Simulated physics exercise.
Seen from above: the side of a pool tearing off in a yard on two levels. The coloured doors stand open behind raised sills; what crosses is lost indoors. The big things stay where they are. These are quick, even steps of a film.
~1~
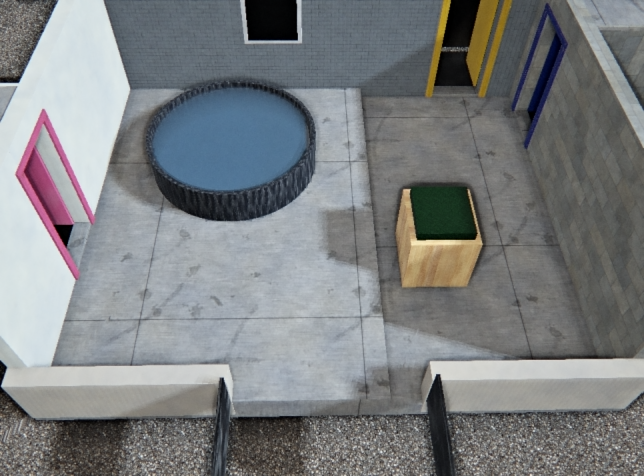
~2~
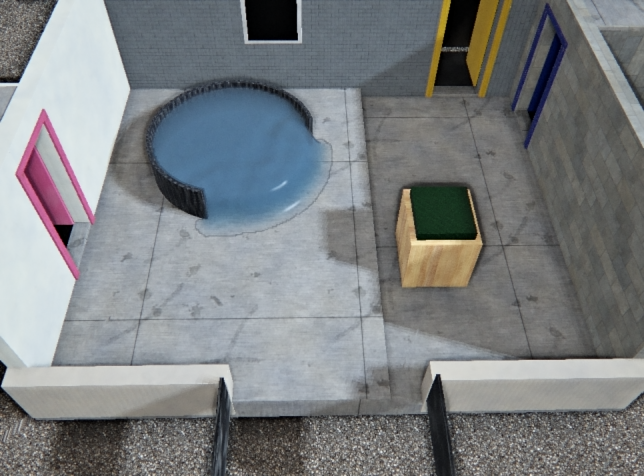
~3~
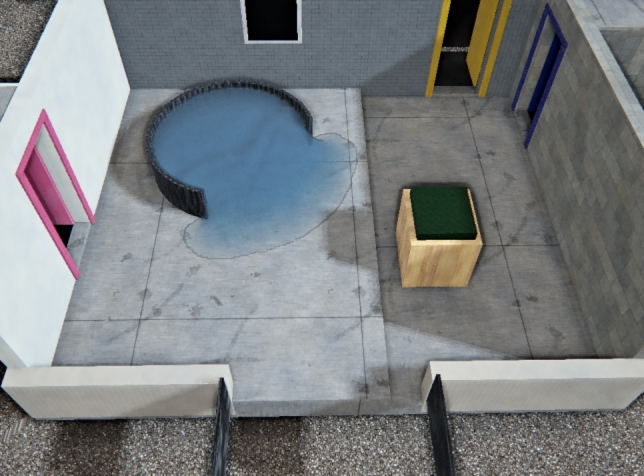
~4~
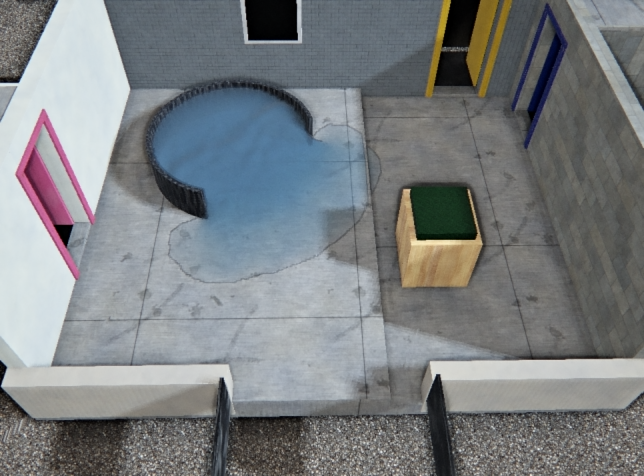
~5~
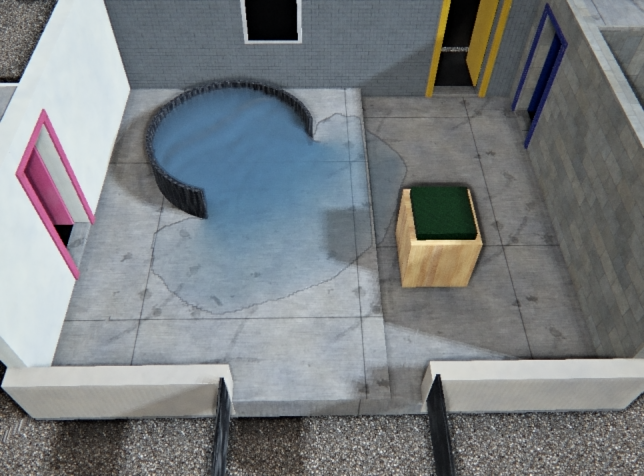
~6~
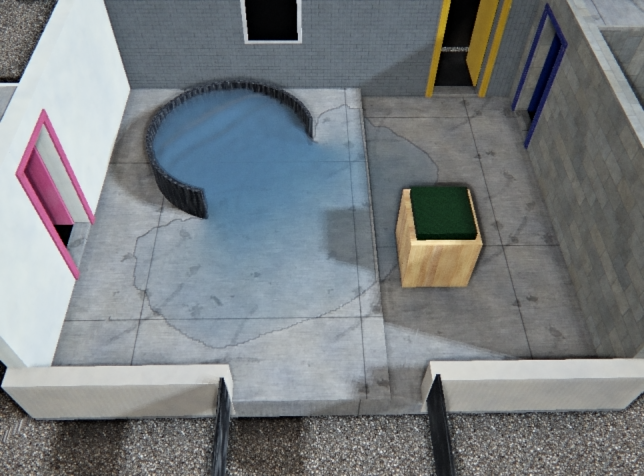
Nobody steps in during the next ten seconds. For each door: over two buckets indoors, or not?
One by one: The yellow door takes more than that; the blue door takes more than that; the pink door stays under that.
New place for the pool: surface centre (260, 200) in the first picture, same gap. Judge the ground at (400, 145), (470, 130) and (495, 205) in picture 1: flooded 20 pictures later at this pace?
In that order: Covered, wet, under water.
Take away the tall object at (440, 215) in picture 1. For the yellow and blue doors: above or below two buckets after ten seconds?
The yellow door takes more; the blue door lets more in.
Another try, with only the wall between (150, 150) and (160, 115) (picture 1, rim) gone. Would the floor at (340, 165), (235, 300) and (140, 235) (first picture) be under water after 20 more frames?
In turn: Clear, flooded, wet.
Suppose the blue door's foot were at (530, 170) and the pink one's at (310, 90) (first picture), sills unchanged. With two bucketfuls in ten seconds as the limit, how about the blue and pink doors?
In short: The blue one goes over, the pink one stays under.
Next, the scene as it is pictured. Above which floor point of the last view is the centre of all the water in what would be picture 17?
Around (308, 210).
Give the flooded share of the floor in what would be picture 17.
Some 60 per cent.
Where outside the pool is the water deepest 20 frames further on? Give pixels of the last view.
Near (595, 384).
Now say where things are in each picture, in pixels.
The round pool at (232, 136) is whole and still, in the first picture.
Water pours out at (288, 193) and has run to (202, 228), in the second picture.
The front is at (332, 136), out from the gap at (288, 194), in the third picture.
Water pours out at (288, 195) and has run to (345, 129), in the fourth picture.
Water pours out at (288, 195) and has run to (185, 295), in the fifth picture.
Water pours out at (288, 196) and has run to (206, 336), in the sixth picture.
A moment on, water covers 55 % of the floor; the yellow door not reached, the blue door not reached, the pink door not reached.
Next, water covers 60 % of the floor; the yellow door wet at the sill, nothing in, the blue door under two buckets in, the pink door not reached.
Then, water covers 65 % of the floor; the yellow door wet at the sill, nothing in, the blue door under two buckets in, the pink door not reached.
Later, water covers 85 % of the floor; the yellow door over two buckets in, the blue door over two buckets in, the pink door wet at the sill, nothing in.
In the end, water covers 85 % of the floor; the yellow door over two buckets in, the blue door over two buckets in, the pink door wet at the sill, nothing in.
